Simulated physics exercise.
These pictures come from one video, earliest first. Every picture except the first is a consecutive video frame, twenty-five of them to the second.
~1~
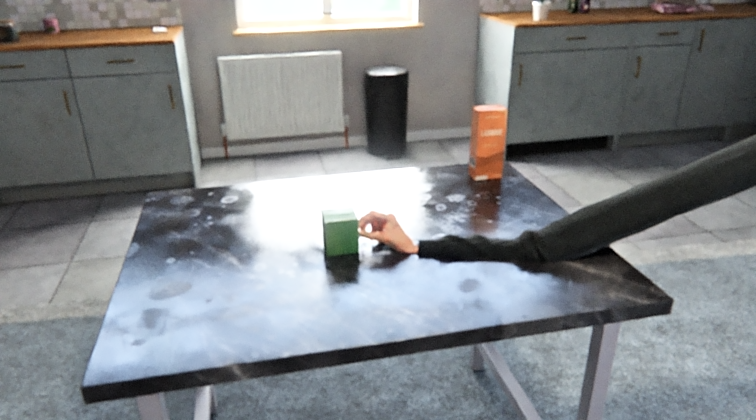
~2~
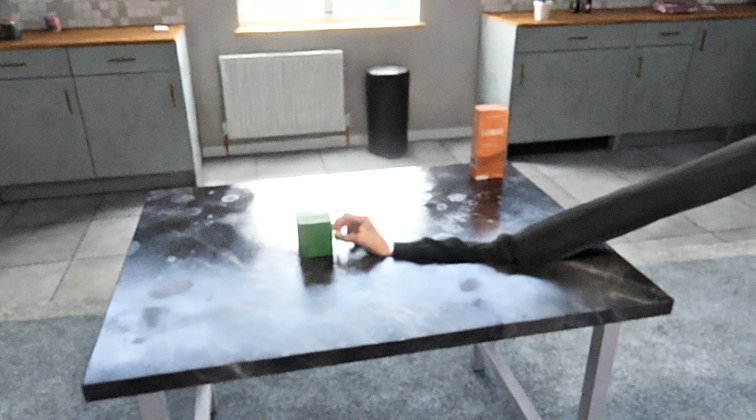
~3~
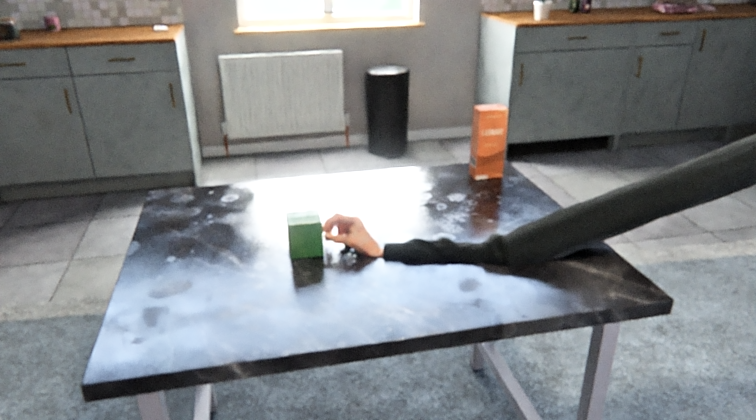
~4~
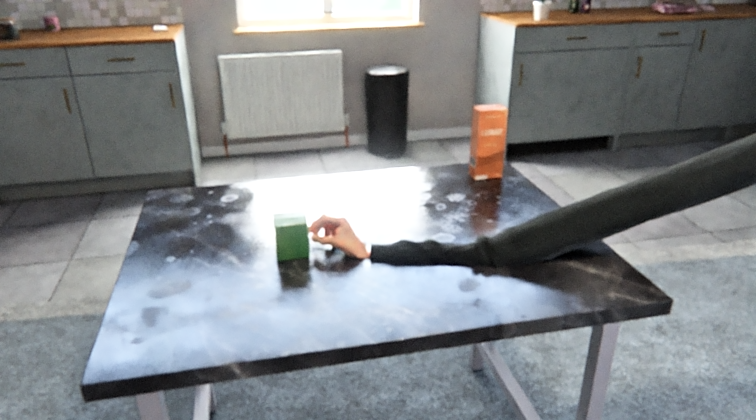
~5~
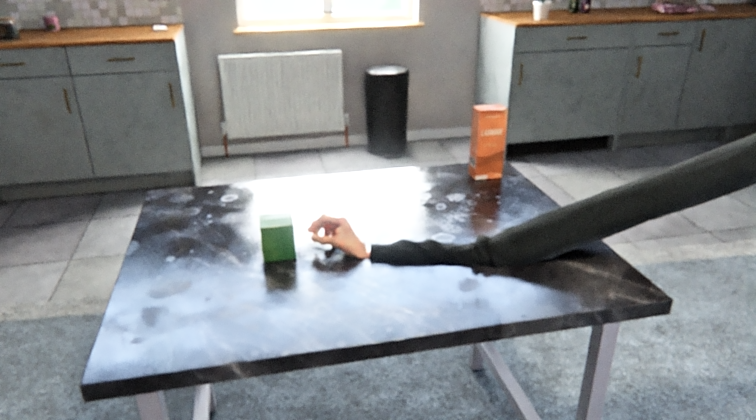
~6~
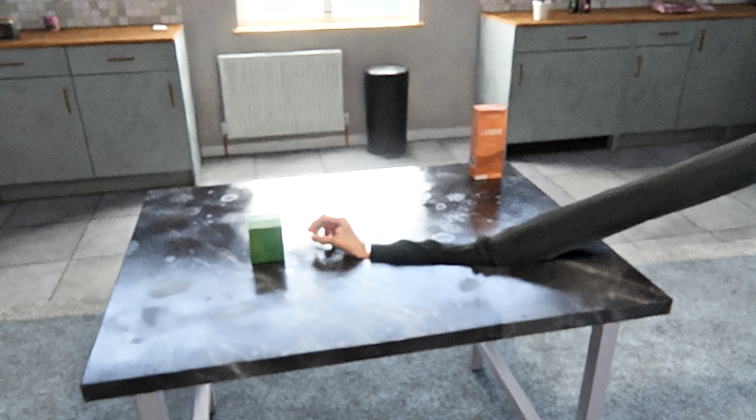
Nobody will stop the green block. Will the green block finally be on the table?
It does not come off the table.
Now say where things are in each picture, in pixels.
The first frame shows under the hand; green block (340, 231).
The second frame shows under the hand; green block (315, 233).
The third frame shows under the hand; green block (305, 234).
The fourth frame shows green block (291, 235).
The fifth frame shows green block (278, 237) slid a little.
The sixth frame shows green block (266, 238) slid about its own width.
Then, 0.10 s after the last picture, green block slid about its own width near (249, 240).
Then, 0.20 s after the last picture, green block slid about its own width near (245, 240).
At rest, moved from the start, green block. Seen from the same camera at the end, green block near (245, 240).
